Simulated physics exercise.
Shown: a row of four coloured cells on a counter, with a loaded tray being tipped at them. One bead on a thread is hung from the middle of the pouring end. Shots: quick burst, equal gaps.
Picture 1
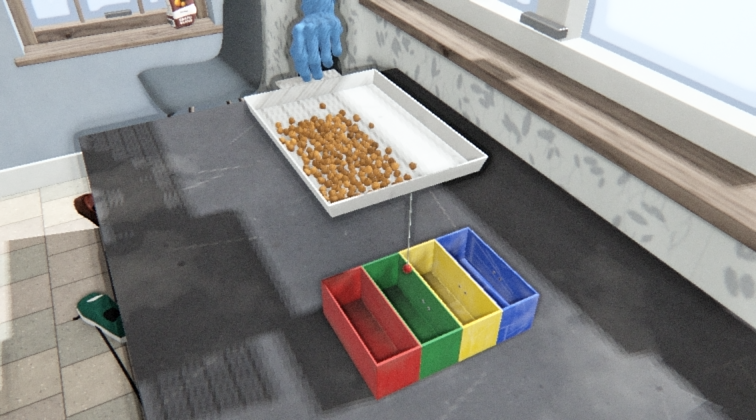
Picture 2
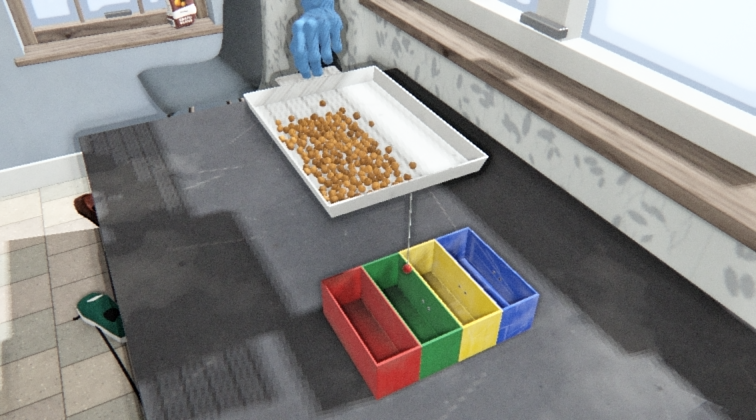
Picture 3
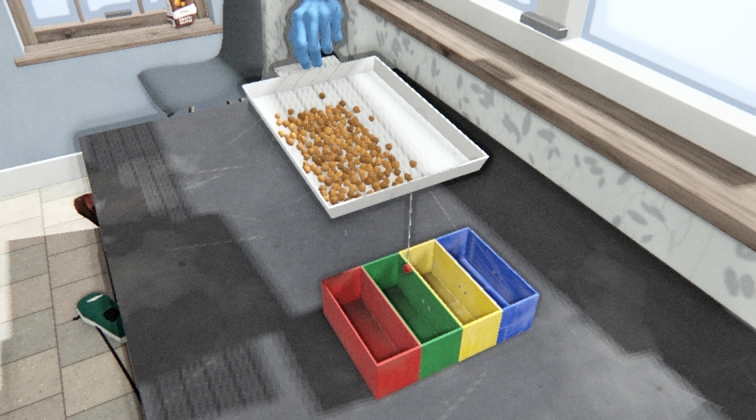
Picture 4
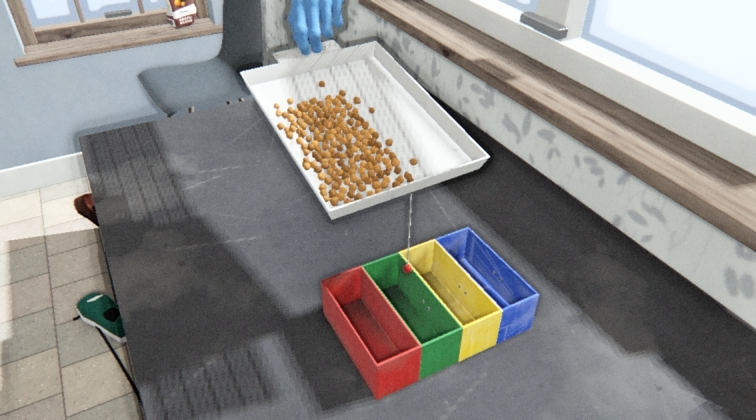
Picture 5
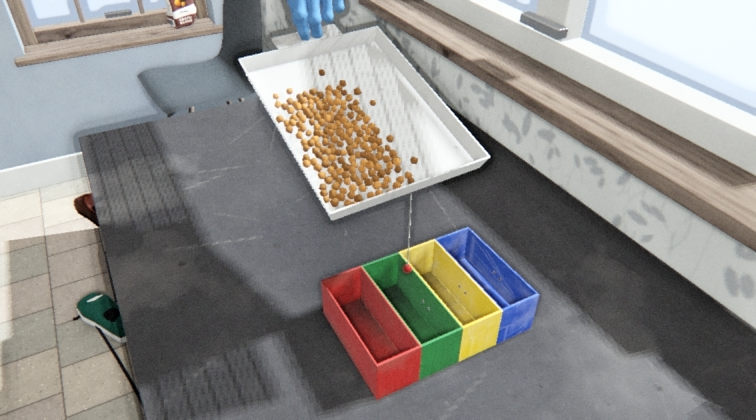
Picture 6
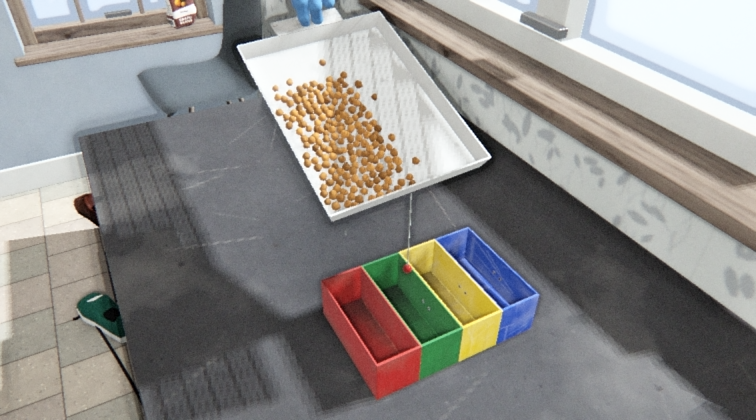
On a dark counter, a blue-gloved hand slowly raising the back of a white tray of roasted chickpeas near four coloured cells.
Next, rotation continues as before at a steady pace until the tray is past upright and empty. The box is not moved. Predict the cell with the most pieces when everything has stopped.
I would say the red cell.
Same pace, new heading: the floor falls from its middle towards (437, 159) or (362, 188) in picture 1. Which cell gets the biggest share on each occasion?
First: The blue one. Second: The red one.
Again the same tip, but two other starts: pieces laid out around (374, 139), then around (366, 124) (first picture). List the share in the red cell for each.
40 and 40 per cent.
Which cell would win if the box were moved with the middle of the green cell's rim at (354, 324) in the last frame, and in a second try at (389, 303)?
The green cell, then red.
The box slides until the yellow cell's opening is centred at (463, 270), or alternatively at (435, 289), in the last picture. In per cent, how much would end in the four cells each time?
You'd see around 50 per cent and then around 90 per cent.
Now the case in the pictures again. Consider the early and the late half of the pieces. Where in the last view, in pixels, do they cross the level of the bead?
First part (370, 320), rest (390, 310).
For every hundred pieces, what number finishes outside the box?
Around 30 in a hundred.
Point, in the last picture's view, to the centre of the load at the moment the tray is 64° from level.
I'd put the middle close to (362, 163).
Just after the last frame, tray tipped steeply; almost all on the tray; just a few falling or outside the box.
A moment on, tray tipped past a quarter turn; about a tenth on the tray; roughly a third in the red cell; about a tenth in the green cell; about a tenth in the yellow cell; roughly half falling or outside the box.
Further on, tray tipped past a quarter turn; roughly a third in the red cell; roughly a quarter in the green cell; about a tenth in the yellow cell; roughly a quarter falling or outside the box.
When it is over, tray tipped past a quarter turn; roughly a third in the red cell; roughly a quarter in the green cell; about a tenth in the yellow cell; not one in the blue cell; roughly a quarter outside the box.
